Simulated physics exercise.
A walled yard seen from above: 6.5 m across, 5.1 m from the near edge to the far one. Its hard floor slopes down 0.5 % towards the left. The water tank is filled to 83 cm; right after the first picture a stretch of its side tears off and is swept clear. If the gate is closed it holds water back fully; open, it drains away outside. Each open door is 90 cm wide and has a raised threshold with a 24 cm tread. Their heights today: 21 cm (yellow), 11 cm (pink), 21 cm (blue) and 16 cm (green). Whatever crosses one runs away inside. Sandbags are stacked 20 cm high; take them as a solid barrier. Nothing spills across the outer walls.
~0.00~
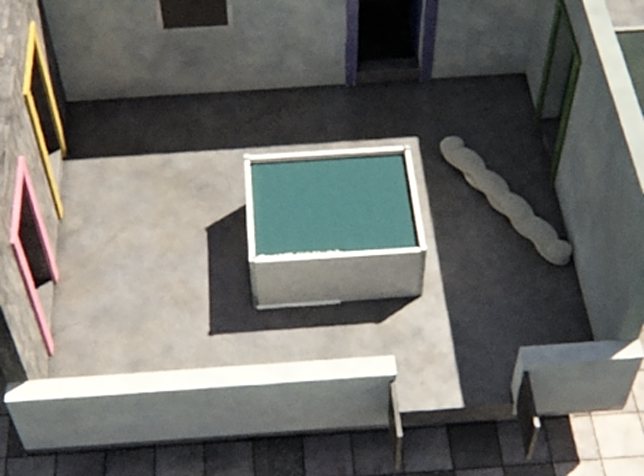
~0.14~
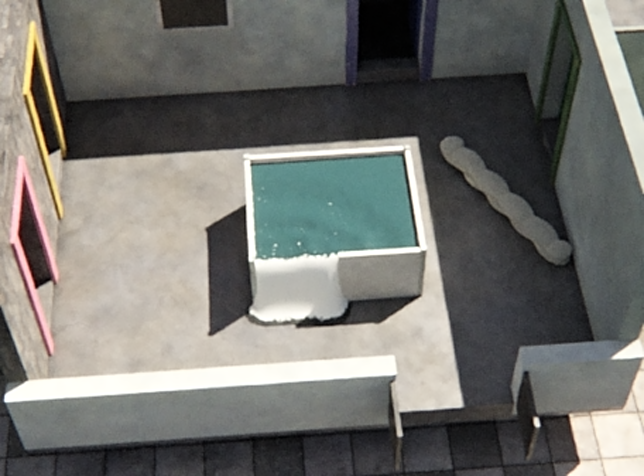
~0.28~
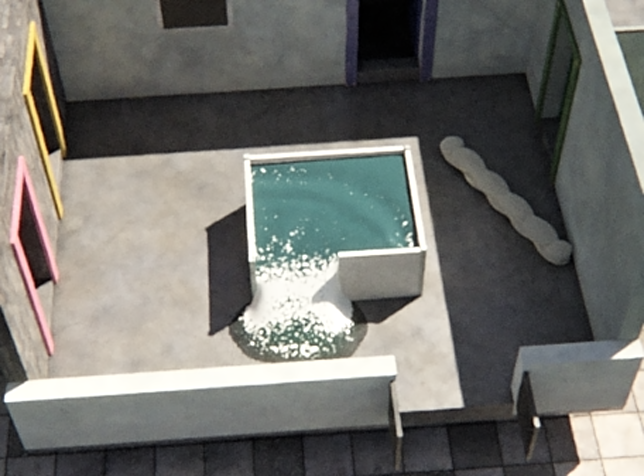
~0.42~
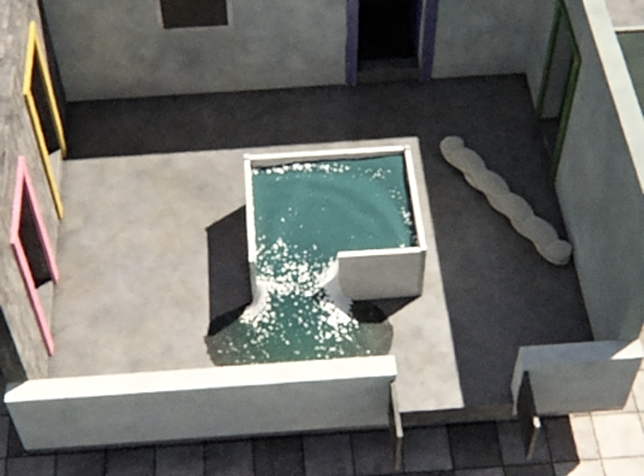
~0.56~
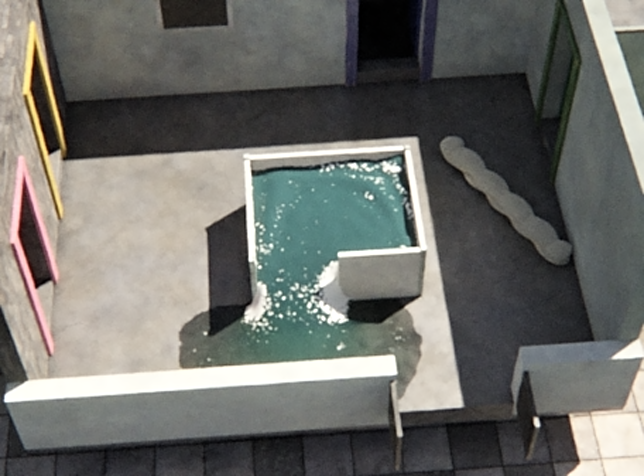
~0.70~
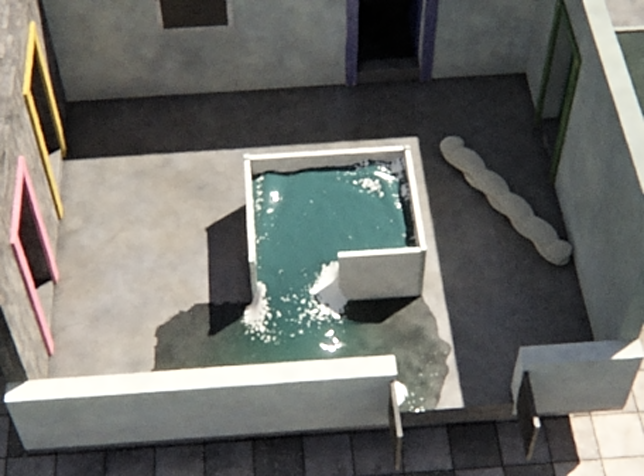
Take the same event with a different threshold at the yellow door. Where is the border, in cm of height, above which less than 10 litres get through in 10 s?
About 5.5 cm.
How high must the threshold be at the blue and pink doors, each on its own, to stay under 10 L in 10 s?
Roughly 10.0 cm at blue and 18 cm at pink.
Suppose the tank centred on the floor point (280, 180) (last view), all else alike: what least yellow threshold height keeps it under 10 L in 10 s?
About 6.5 cm.
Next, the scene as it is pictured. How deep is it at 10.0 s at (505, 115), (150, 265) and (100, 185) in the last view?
Roughly 11, 3 and 9 cm, in turn.
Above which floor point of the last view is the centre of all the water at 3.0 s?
At about (288, 301).
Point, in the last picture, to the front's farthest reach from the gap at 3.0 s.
Near (68, 104).
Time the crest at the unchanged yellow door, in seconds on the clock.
Near 9.5 s.
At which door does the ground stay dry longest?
The blue one.
After 1.4 s water covers 20 % of the floor, deepest (54 cm) near (296, 401); it has not reached the yellow door.
After 3.0 s water covers 50 % of the floor, deepest (32 cm) near (77, 417); 5 cm at the yellow door, 0 litres in over its 21 cm threshold.
After 10.0 s water covers 95 % of the floor, deepest (19 cm) near (553, 234); 7 cm at the yellow door, 0 litres in over its 21 cm threshold.
At the yellow door as built, the water arrived by 2.4 s and peaked near 8 cm at 9.4 s.
Run again over the same 10 s with other heights there, 15 litres in over 4.5 cm, 7 litres over 6 cm. The limit of 10 litres is kept from about 5.5 cm up.
